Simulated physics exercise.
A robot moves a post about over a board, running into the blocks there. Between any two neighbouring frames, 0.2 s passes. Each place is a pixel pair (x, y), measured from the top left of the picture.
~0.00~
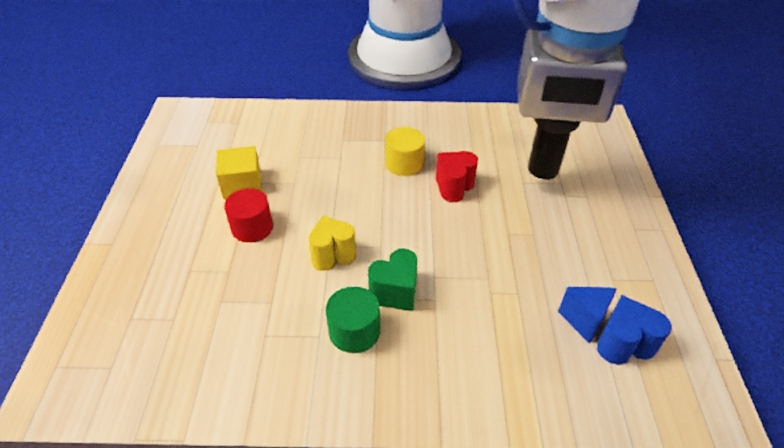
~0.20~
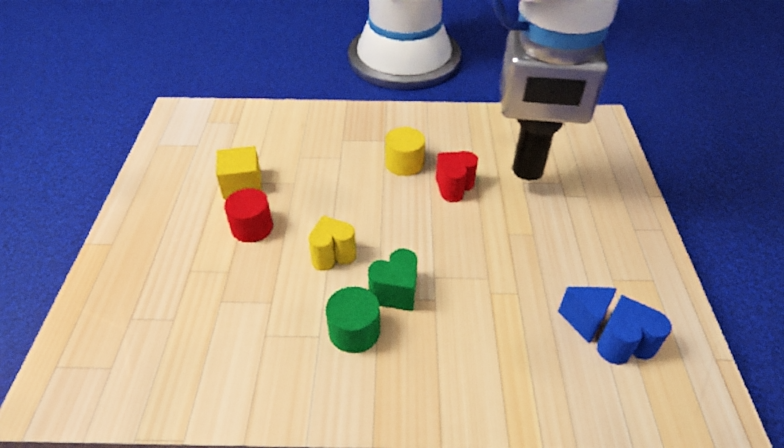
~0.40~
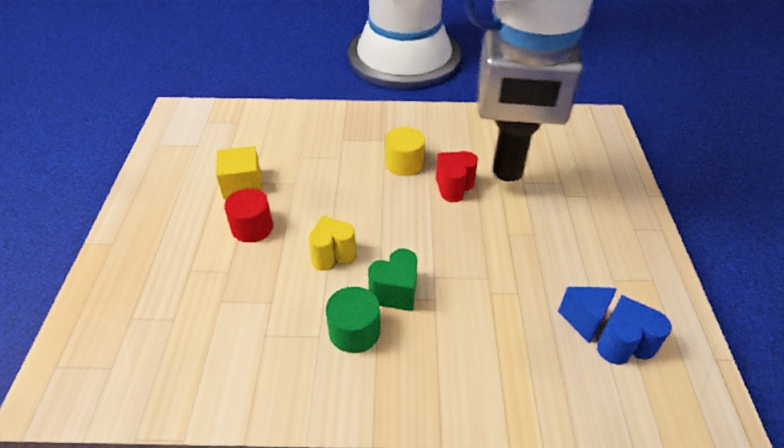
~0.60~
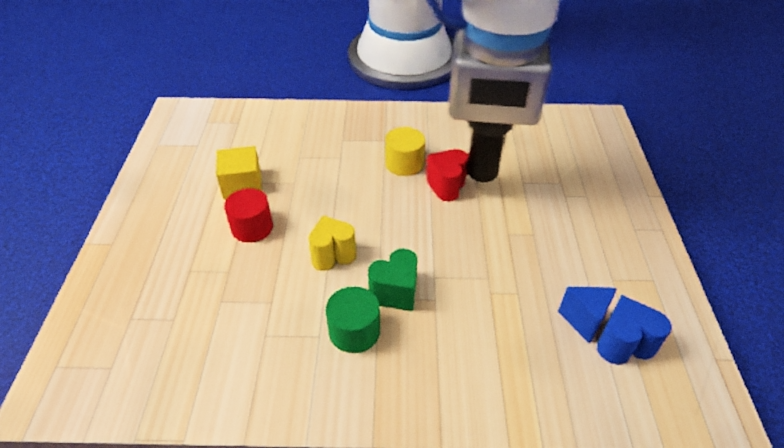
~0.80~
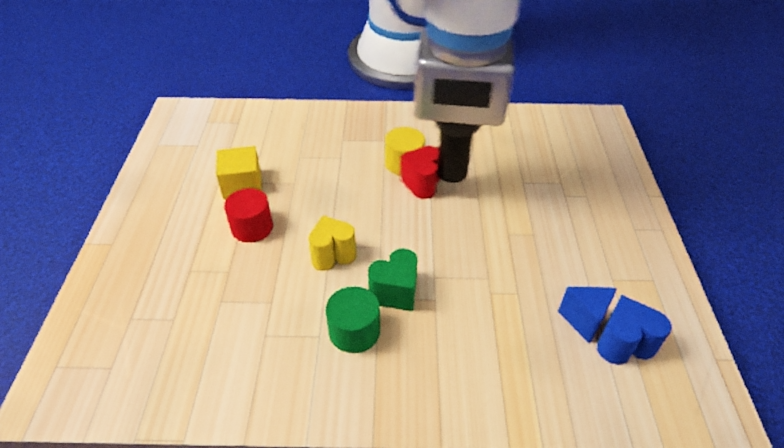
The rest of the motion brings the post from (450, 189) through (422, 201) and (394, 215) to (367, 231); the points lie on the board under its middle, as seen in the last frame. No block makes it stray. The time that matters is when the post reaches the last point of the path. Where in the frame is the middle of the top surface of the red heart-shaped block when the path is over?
I'd expect the centre of its top face to be at (397, 163).
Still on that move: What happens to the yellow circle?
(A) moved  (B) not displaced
That would be B.
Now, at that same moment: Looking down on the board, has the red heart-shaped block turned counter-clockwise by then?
Answer: No.
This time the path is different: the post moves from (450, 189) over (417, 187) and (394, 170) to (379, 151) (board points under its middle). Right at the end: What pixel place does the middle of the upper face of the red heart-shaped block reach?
The spot you're after is about (361, 146) in the image.
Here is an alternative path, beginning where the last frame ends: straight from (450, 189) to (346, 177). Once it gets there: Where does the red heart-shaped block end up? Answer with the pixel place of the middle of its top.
The middle of its upper face will lie at (316, 147).
What follows on the original path. One third of the way, post at (423, 184); red heart-shaped block at (402, 162), turned 30° clockwise.
Two thirds of the way, post at (395, 198); red heart-shaped block at (397, 163), turned 50° clockwise.
At the end, post at (366, 214); yellow heart-shaped block not moved; yellow circle not moved; red heart-shaped block at (397, 163), turned 50° clockwise.
